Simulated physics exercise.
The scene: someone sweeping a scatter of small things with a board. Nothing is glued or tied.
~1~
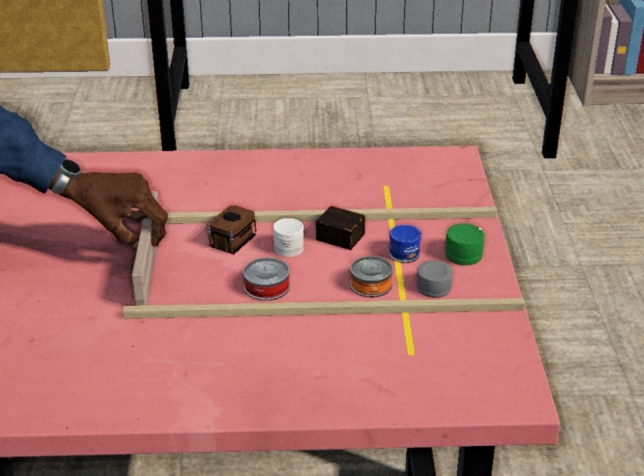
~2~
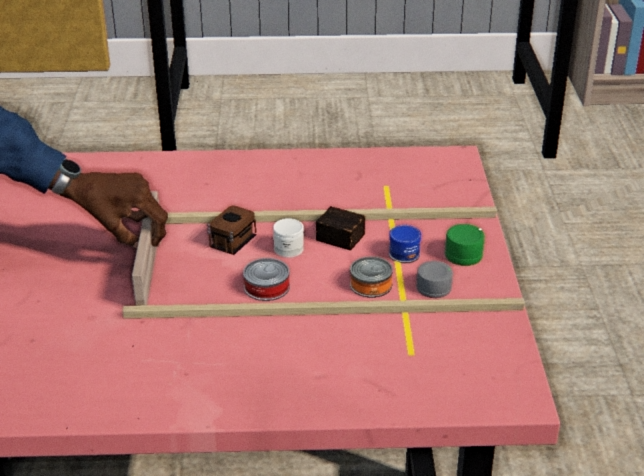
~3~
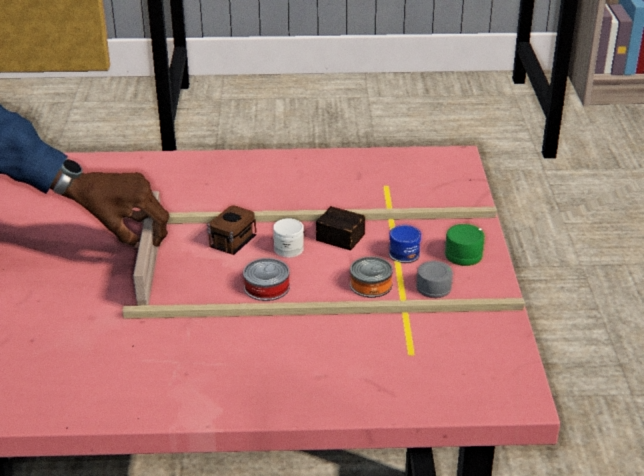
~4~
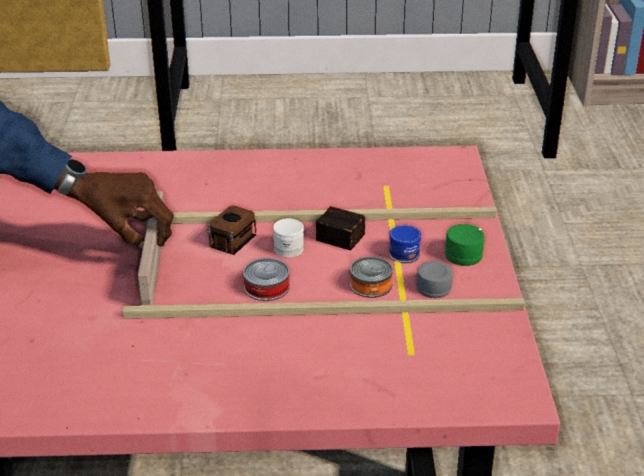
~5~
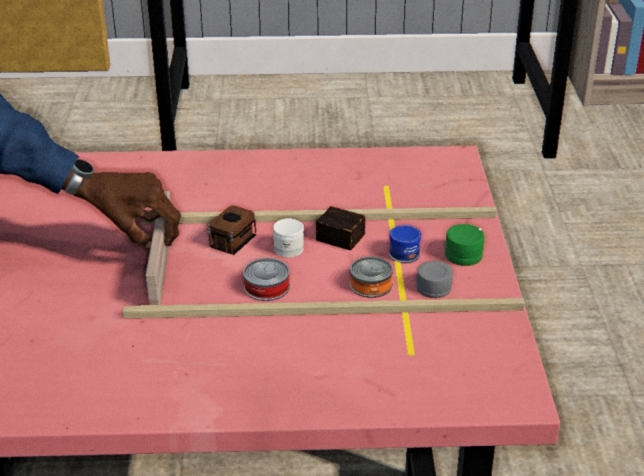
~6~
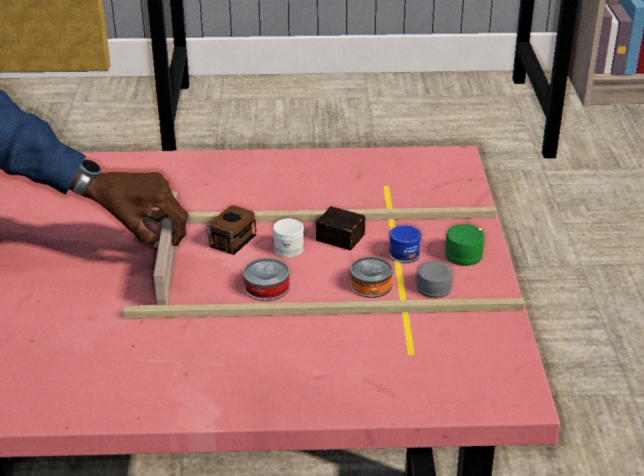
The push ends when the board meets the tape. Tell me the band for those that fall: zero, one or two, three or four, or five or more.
Outcome: The number that fall off is zero.
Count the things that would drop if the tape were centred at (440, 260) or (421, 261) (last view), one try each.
Try by try, 2 and 1.
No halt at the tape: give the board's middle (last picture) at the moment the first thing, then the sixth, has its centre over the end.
About (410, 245), then (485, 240).
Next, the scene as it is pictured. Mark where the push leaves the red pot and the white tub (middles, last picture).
Near (423, 275) and (411, 244).
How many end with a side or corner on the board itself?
The number is 3.
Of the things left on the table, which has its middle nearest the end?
It is the grey lid.
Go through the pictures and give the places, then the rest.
Green lid (465, 244); grey lid (435, 279); blue pot (405, 244); board (147, 248); tape (397, 261), in the first frame.
Grey lid (435, 280); orange tin (371, 277), in the second frame.
Blue pot (405, 244); brown case (233, 229), in the third frame.
Green lid (465, 245); red pot (267, 279), in the fourth frame.
Grey lid (435, 280); board (160, 248), in the fifth frame.
Green lid (465, 245); grey lid (435, 280); blue pot (405, 244); board (168, 248); tape (397, 261), in the sixth frame.
Early on, none off yet; green lid at rest near (465, 245); grey lid at rest near (435, 280); blue pot at rest near (405, 244).
Finally, the number that fall off is zero.
